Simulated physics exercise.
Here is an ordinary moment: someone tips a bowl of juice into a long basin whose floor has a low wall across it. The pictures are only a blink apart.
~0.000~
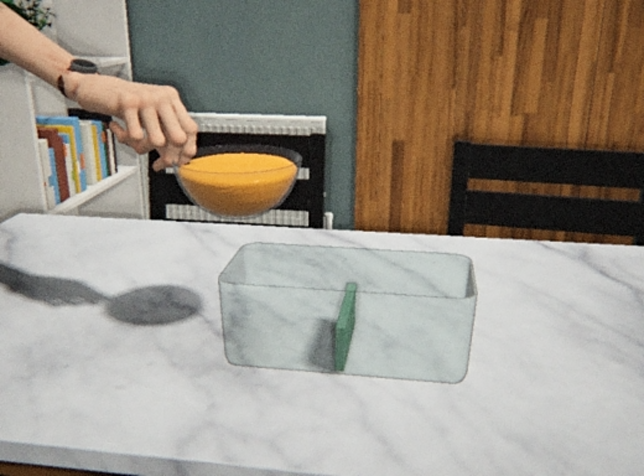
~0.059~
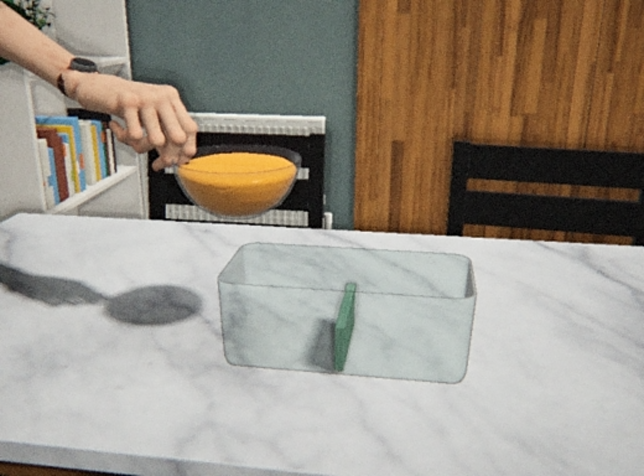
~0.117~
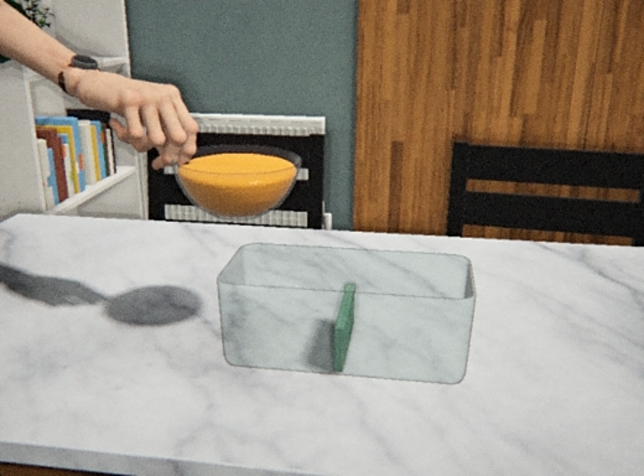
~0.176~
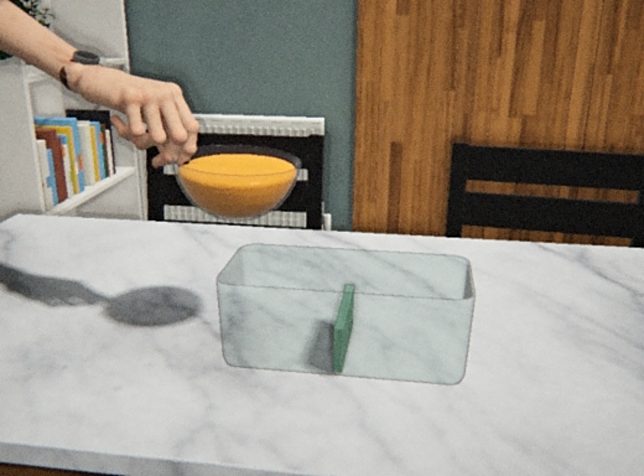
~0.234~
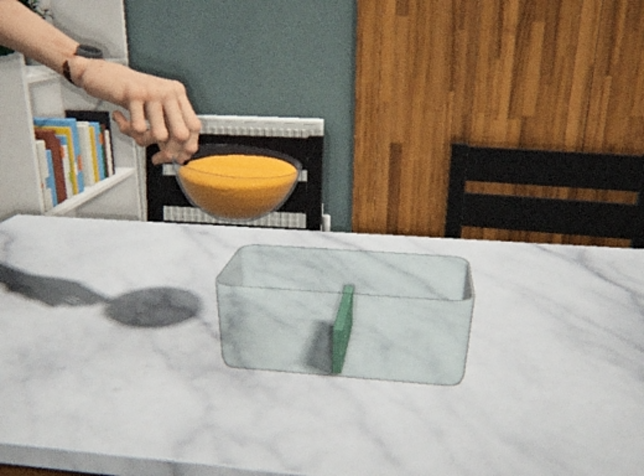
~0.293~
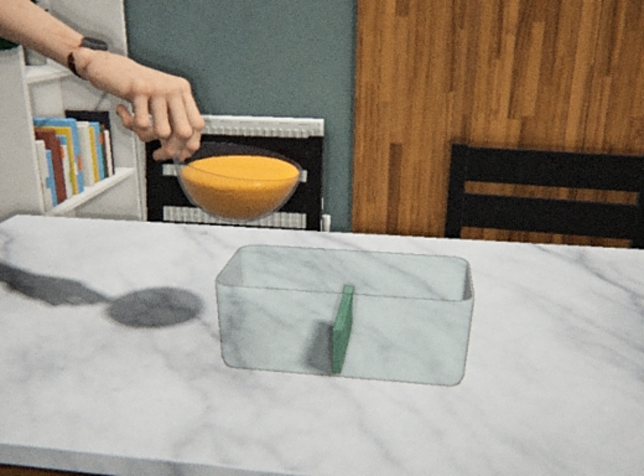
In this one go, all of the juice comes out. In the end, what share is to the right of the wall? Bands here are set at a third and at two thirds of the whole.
Honestly, the portion right of the wall is middling, a third to two thirds.
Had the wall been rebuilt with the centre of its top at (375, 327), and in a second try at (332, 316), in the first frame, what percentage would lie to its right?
The first one comes to 10 percent, while the second comes to 75 percent.
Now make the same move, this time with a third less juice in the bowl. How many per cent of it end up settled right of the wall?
Near 20 %.
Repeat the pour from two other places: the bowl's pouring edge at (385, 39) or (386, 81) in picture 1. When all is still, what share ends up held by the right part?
Close to 85 % for the first start and close to 90 % for the second.
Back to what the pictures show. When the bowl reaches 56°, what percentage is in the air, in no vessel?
Roughly 25 percent.
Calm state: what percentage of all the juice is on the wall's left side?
50 %.
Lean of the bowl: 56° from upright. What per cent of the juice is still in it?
About 45 per cent.
A moment on, the bowl is tipped part way and 44 per cent is still to pour, 10 is left of the wall and 19 right of it.
Next, the bowl is tipped on its side and 2 per cent is still to pour, 47 is left of the wall and 47 right of it.
Then the bowl is tipped on its side and 0 per cent is still to pour, 52 is left of the wall and 47 right of it.
Later the bowl is tipped on its side and 0 per cent is still to pour, 52 is left of the wall and 47 right of it.
Finally, 52 per cent lies left of the wall, 47 right of it and 0 outside.
